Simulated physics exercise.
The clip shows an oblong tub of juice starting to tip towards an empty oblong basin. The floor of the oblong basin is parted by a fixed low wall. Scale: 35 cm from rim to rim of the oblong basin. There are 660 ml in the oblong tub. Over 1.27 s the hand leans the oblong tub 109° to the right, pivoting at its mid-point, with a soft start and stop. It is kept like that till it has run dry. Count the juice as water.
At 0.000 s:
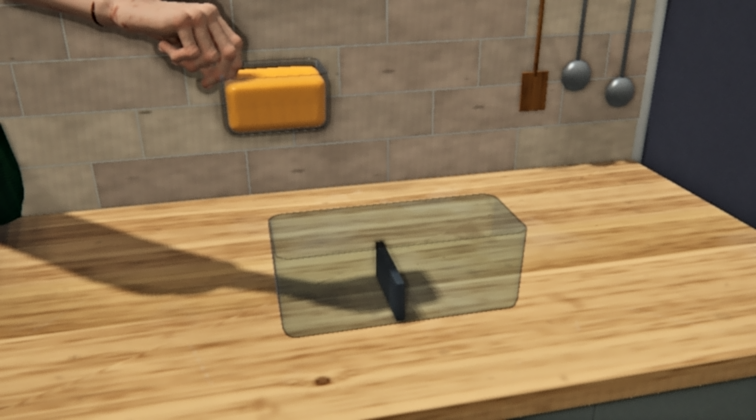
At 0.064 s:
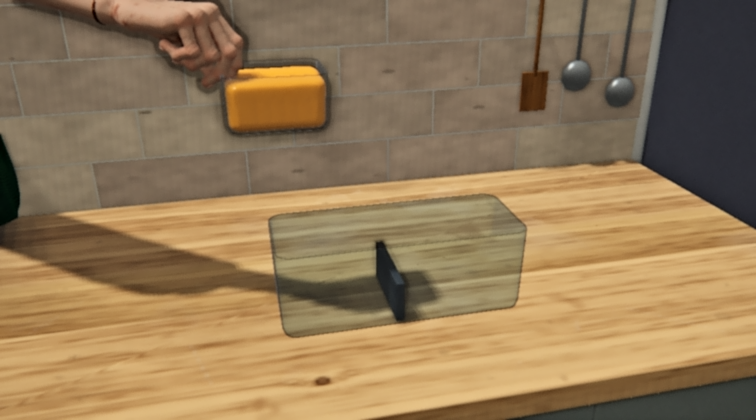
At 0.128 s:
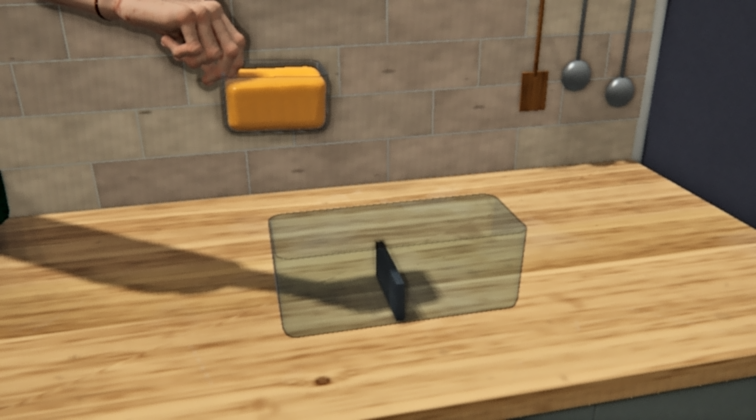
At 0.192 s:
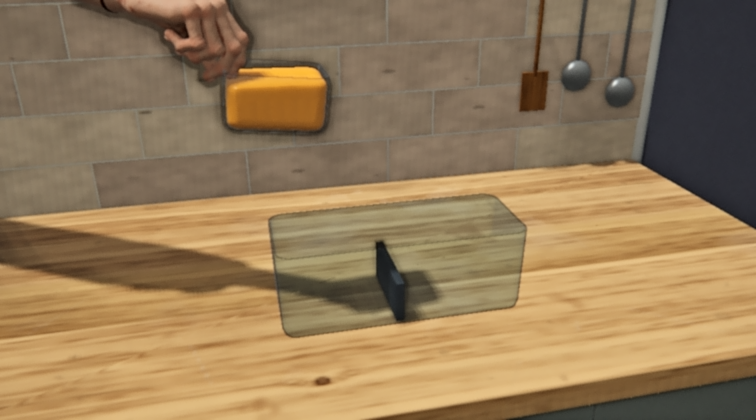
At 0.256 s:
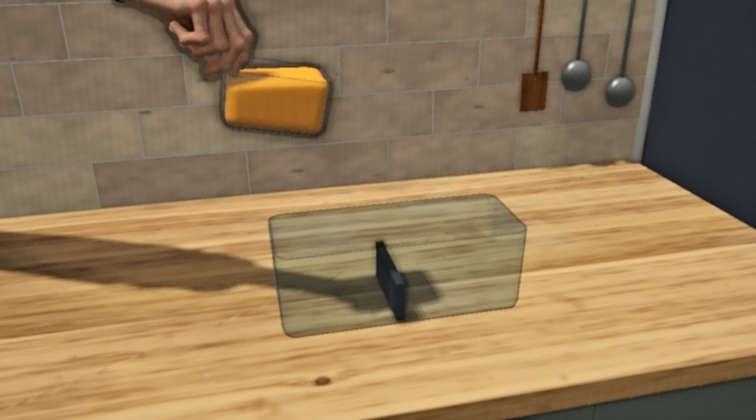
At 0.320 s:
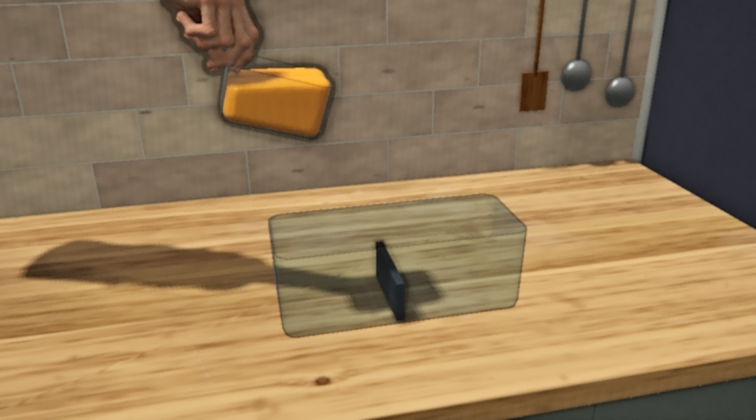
A hand reaches in from the upper left over a pale wooden kitchen counter, seen from slightly above against a beige tiled wall, with the camera still. It holds a small orange oblong tub above a larger, see-through oblong basin with a dark upright divider inside, while utensils hang at the upper right. The hand slowly leans the tub slightly clockwise, its right side lowering, as the shadow shifts across the counter.
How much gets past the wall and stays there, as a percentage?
About 57 per cent.
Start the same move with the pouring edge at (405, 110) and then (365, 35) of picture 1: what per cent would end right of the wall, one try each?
In turn about 100 and 85 per cent.
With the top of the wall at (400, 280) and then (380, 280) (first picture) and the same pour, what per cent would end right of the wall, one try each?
First 45, then 65 per cent.
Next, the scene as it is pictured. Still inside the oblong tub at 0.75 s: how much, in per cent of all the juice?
Some 40 per cent.
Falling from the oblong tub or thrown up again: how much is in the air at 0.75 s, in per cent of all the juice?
Some 40 per cent.
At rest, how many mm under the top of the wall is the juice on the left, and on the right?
Left about 48 mm, right about 46 mm.
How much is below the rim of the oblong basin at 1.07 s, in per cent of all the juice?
Near 84 in a hundred.
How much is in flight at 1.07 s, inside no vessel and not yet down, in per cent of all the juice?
Near 10 in a hundred.
Then, 0.75 s in, the tilt is 70° and 39 per cent is still to pour, 7 is left of the wall and 14 right of it.
Then, 1.07 s in, the tilt is 103° and 7 per cent is still to pour, 27 is left of the wall and 56 right of it.
Then, 1.41 s in, the tilt is 109° and 0 per cent is still to pour, 41 is left of the wall and 57 right of it.
Then, 1.77 s in, the tilt is 109° and 0 per cent is still to pour, 42 is left of the wall and 57 right of it.
Finally, 42 per cent lies left of the wall, 57 right of it and 1 outside.
